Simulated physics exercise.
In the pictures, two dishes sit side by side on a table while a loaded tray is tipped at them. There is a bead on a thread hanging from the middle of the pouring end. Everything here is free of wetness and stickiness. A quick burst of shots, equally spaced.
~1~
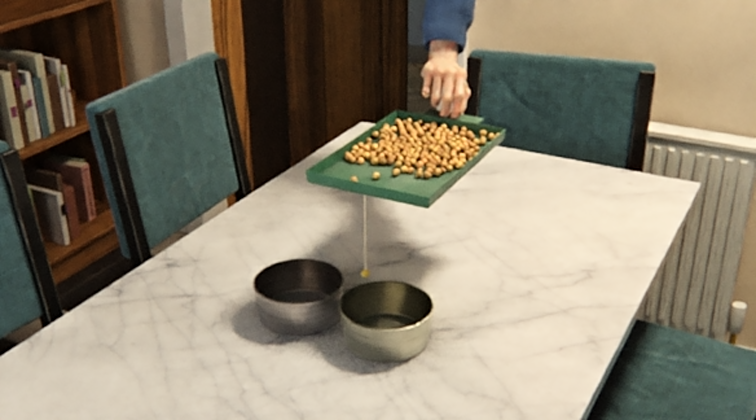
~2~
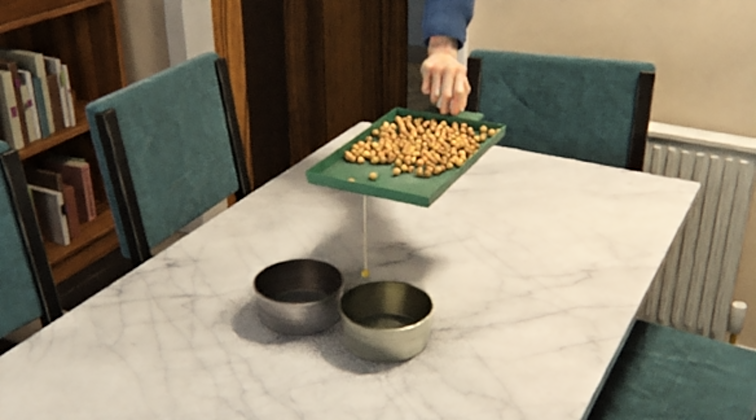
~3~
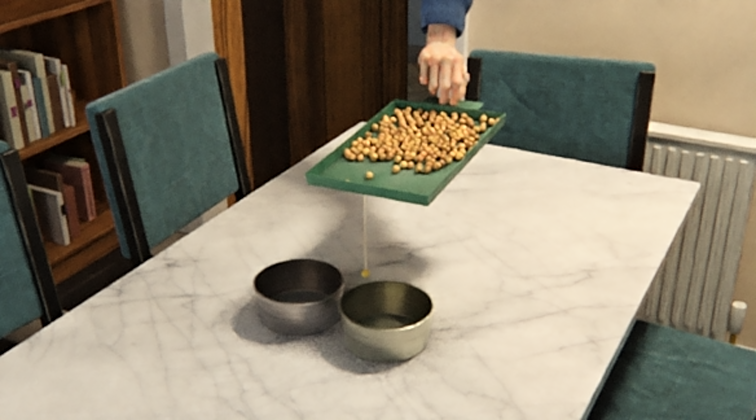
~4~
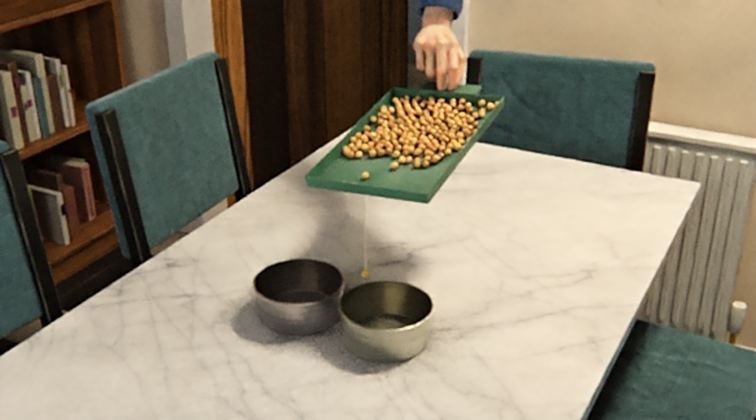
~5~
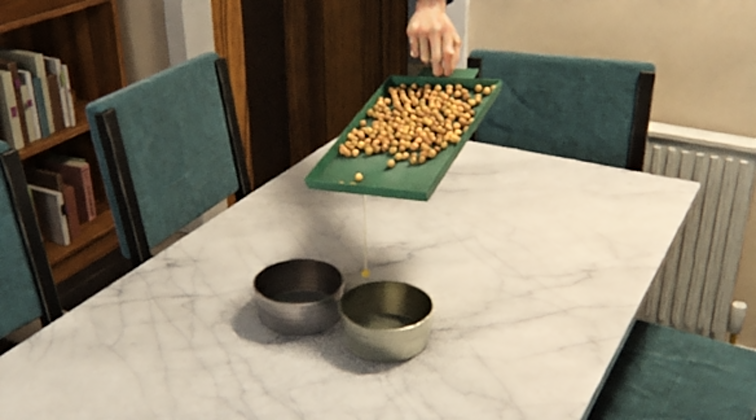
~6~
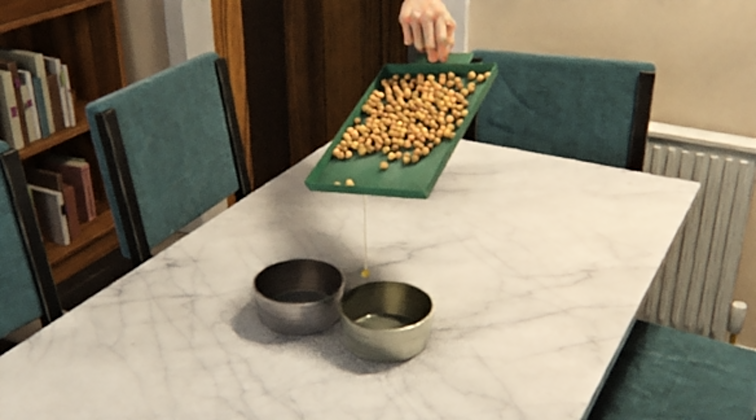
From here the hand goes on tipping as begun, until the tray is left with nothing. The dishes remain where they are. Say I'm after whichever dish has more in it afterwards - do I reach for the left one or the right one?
Short answer, the left dish, that's where more goes.
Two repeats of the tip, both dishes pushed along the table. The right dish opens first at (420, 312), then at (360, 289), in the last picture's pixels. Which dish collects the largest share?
Answer, in order: The one to the left and the one to the left.
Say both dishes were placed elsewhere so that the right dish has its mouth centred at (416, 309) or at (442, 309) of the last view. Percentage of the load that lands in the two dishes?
60 % for the first, 20 % for the second.
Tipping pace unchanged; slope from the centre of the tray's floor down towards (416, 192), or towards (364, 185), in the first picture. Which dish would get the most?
The first tilt favours the dish to the right, the second the dish to the left.
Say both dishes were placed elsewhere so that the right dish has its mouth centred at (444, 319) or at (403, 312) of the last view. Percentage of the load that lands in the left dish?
20 %, 80 %.
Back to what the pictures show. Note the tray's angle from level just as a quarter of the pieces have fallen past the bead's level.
Roughly 75 degrees from level.
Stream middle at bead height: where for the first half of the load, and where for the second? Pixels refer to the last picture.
At (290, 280) for the first part, then at (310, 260) for the others.
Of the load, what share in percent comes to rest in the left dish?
About 80 %.
Soon after the last picture, tray tipped steeply; about half on the tray; a stray few in the right dish; about a quarter in the left dish; a small part outside both; about a quarter in the air.
A little later, tray tipped past a quarter turn; a stray few on the tray; a stray few in the right dish; most in the left dish; a small part outside both; a small part in the air.
Later still, tray tipped past a quarter turn; a stray few in the right dish; most in the left dish; about a quarter outside both.
By the end, tray tipped past a quarter turn; a stray few in the right dish; most in the left dish; about a quarter outside both.
